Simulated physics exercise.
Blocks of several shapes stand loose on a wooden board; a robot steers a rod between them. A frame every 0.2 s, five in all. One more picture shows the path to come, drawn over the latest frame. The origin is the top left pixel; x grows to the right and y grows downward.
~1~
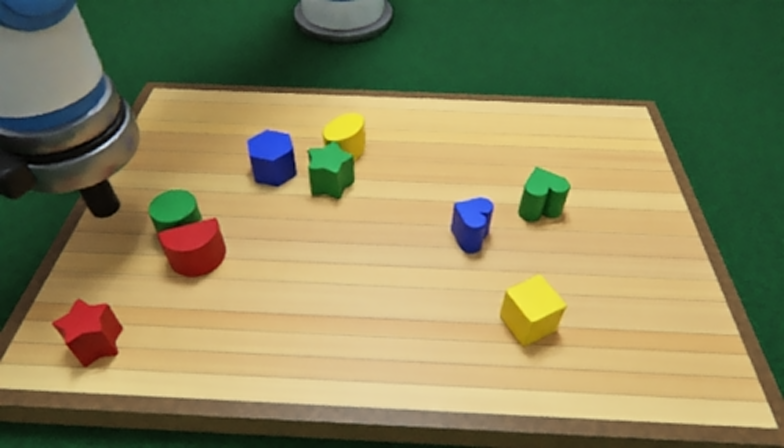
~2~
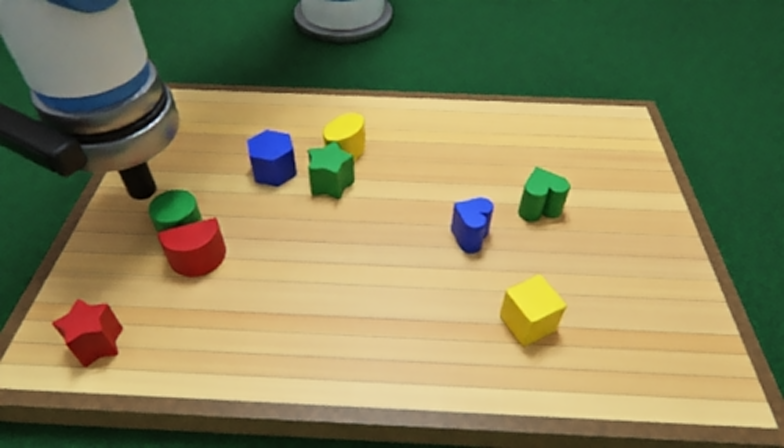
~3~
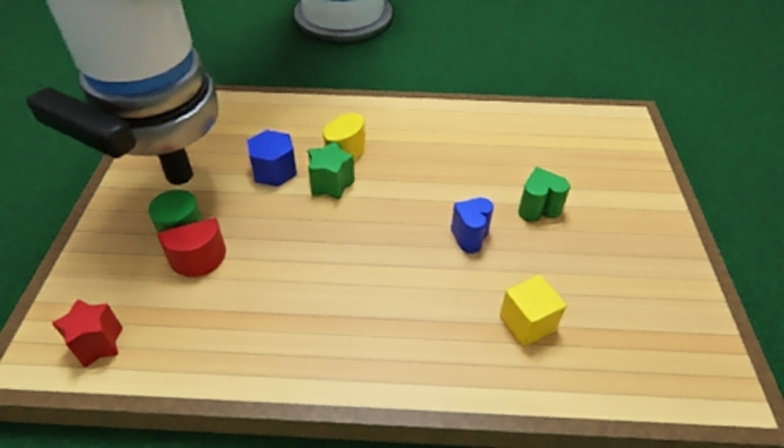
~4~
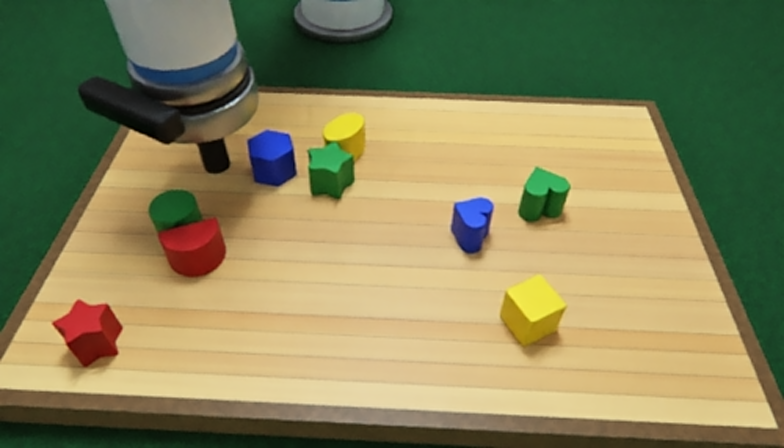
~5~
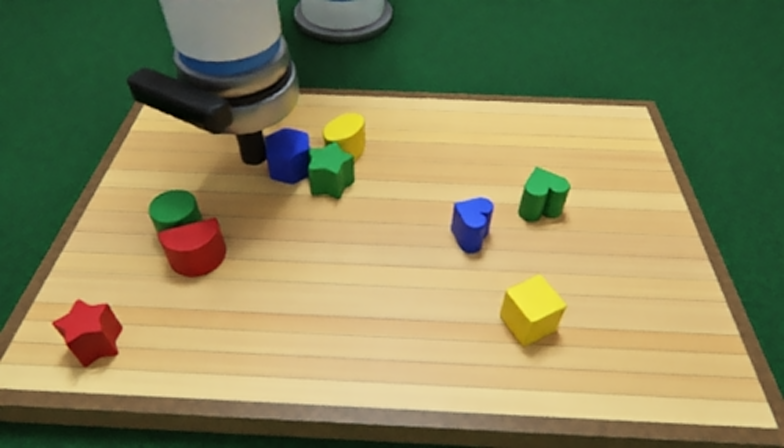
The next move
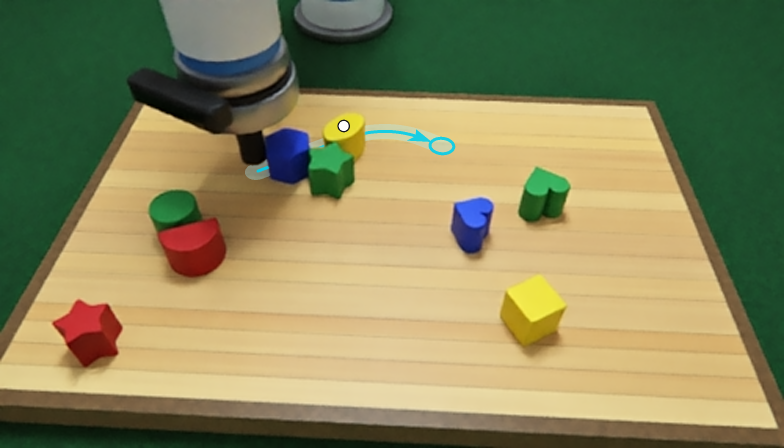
A light wooden board with a darker rim lies on a green surface, seen from above at an angle by a still camera. Blue, green and yellow blocks cluster at the upper left, green, red and star-shaped red ones sit lower left, and two hearts and a yellow cube stand right. A robot arm's dark rod glides rightward past the green round block, then nudges the blue hexagon slightly right, toward the green star.
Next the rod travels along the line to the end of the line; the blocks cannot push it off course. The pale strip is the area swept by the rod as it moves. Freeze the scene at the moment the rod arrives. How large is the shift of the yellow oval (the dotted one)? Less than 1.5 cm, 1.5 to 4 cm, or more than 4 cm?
Long: Over 4 cm.
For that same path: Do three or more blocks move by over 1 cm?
Yes, it checks out.
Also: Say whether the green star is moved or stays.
It is shifted.
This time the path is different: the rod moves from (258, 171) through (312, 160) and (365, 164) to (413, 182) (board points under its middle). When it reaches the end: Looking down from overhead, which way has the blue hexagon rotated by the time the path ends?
Seen from overhead, it turns anticlockwise.
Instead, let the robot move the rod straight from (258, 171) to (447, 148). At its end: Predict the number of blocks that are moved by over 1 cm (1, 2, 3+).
Three or more blocks.
Path on the board, from (258, 171) over (320, 148) and (381, 131) to (442, 146); the dot is on the yellow oval.
On the path given first. One third of the way, rod (319, 134); blue hexagon (342, 136), turned 55° clockwise; green star (344, 163), turned 25° clockwise; yellow oval (376, 125), turned 60° anticlockwise.
Two thirds of the way, rod (381, 118); blue hexagon (347, 135), turned 65° clockwise; green star (345, 163), turned 25° clockwise; yellow oval (392, 127), turned 45° anticlockwise.
At the end, rod (443, 132); blue hexagon (347, 135), turned 65° clockwise; green star (345, 163), turned 25° clockwise; yellow oval (409, 132), turned 15° clockwise.
